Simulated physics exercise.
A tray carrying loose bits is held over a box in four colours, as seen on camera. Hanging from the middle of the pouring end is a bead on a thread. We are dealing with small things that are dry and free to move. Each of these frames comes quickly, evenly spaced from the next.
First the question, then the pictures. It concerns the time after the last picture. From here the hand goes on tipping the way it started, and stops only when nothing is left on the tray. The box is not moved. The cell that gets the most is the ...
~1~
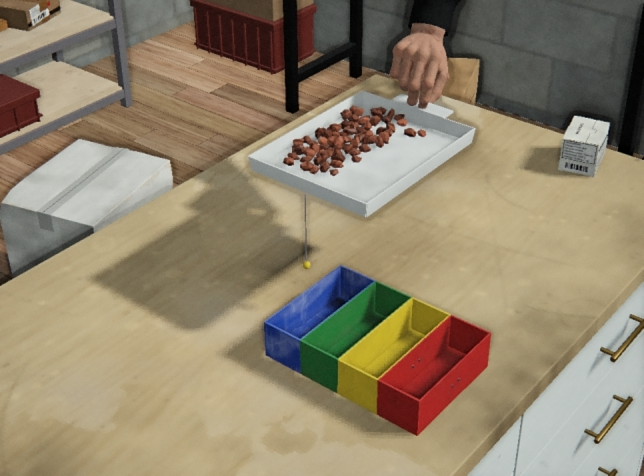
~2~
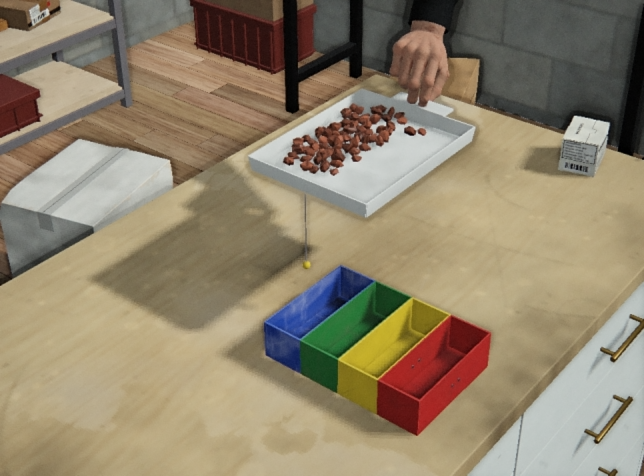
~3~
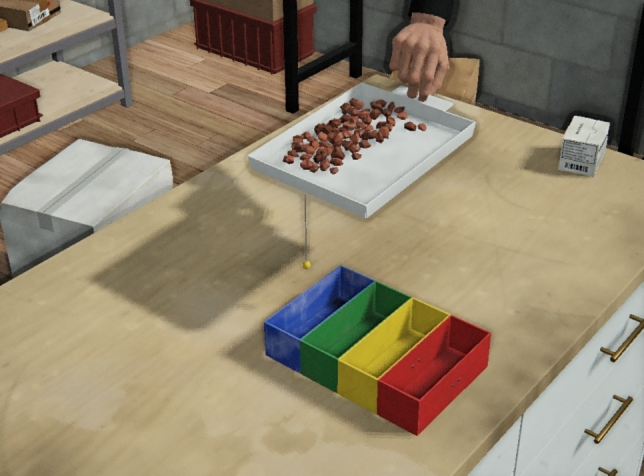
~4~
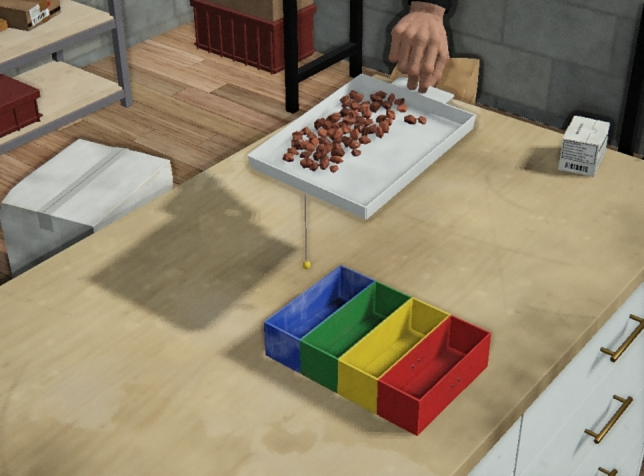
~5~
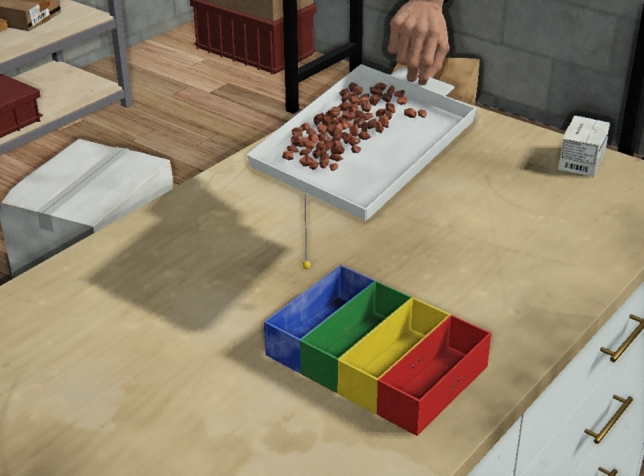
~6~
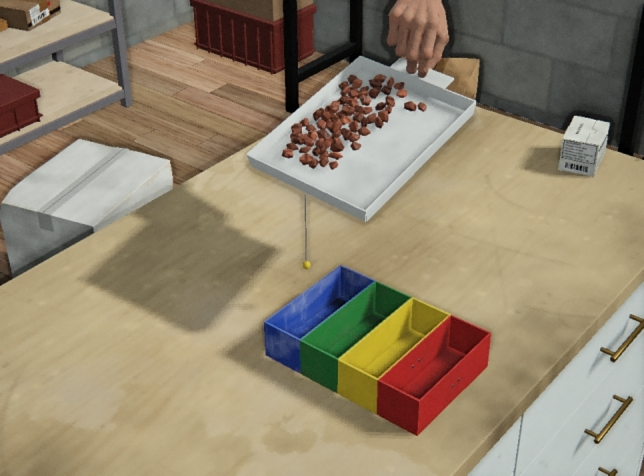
... Blue one.
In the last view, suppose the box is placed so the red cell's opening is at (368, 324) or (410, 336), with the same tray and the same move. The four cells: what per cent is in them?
You'd get 90 per cent first and 90 per cent second.
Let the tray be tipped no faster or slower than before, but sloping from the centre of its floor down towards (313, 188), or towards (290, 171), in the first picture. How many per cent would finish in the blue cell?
First heading 20 %, second heading 0 %.
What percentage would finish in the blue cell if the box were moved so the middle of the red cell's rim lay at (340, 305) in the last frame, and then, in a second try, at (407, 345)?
The first try yields 0% and the second yields 30%.
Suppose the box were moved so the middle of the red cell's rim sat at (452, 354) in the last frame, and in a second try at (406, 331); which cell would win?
In order: Blue, the green one.
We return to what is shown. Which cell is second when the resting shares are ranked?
The one in second place is the green cell.
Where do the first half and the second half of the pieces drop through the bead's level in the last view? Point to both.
The early half goes through (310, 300), the late half through (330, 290).
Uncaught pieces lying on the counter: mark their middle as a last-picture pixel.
Somewhere near (253, 333), I think.
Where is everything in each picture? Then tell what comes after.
Corners of the pouring end at (251, 156) and (366, 202), level; middle of the load at (346, 140), bits of crushed brick; bead on its thread at (306, 265); blue cell at (283, 344); green cell at (319, 363); yellow cell at (358, 383); red cell at (398, 404), in the first picture.
Corners of the pouring end at (251, 156) and (366, 203), level; middle of the load at (346, 139), in the second picture.
Corners of the pouring end at (251, 155) and (366, 204), tipped barely, lowest at the right corner; middle of the load at (346, 135), in the third picture.
Corners of the pouring end at (251, 155) and (366, 205), tipped a little, lowest at the right corner; middle of the load at (346, 131), in the fourth picture.
Corners of the pouring end at (250, 154) and (365, 207), tipped a little, lowest at the right corner; middle of the load at (345, 126), in the fifth picture.
Corners of the pouring end at (250, 154) and (365, 209), tipped a little, lowest at the right corner; middle of the load at (345, 121); blue cell at (283, 344); green cell at (319, 363); yellow cell at (358, 383); red cell at (398, 404), in the sixth picture.
Soon after the last picture, tray tipped steeply; nearly all on the tray; a small part falling or outside the box.
A little later, tray tipped right over; about two thirds on the tray; a small part in the blue cell; a small part in the green cell; about a quarter falling or outside the box.
Later still, tray tipped past a quarter turn; about half in the blue cell; about a quarter in the green cell; about a quarter falling or outside the box.
At rest, tray tipped past a quarter turn; about half in the blue cell; about a quarter in the green cell; none in the red cell; none in the yellow cell; about a quarter outside the box.
